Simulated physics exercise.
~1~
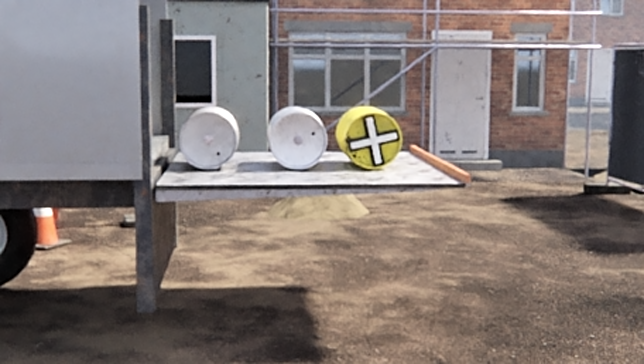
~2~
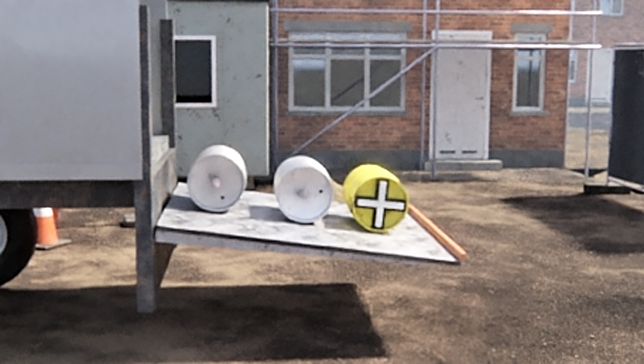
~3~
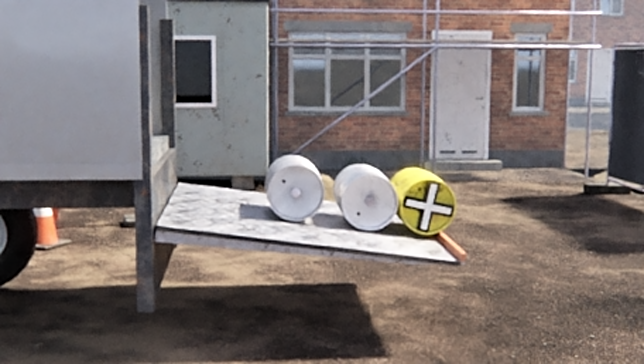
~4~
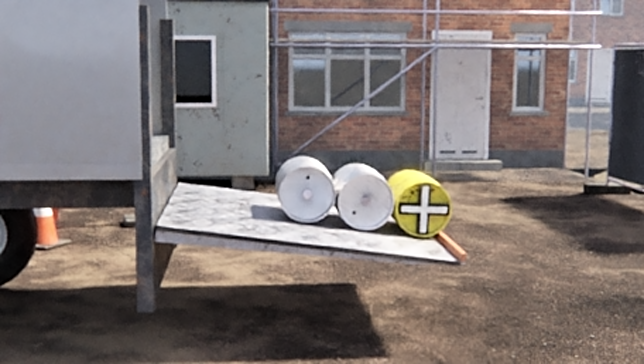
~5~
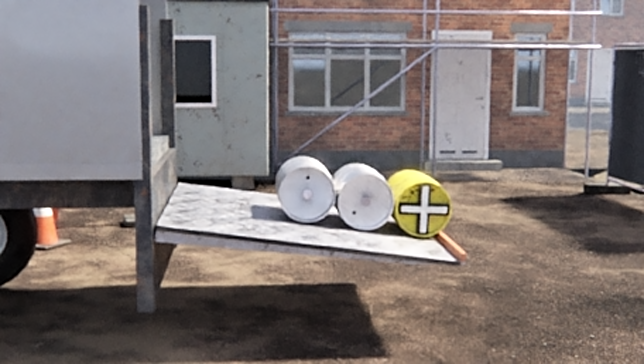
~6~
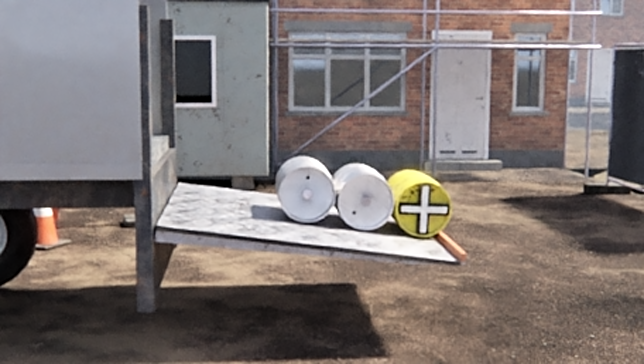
A yellow keg with a white cross and two white ones rolled right as the platform behind a van body tipped downward, bunched up at the orange edge, and settled there side by side, with the yellow one still on the platform.
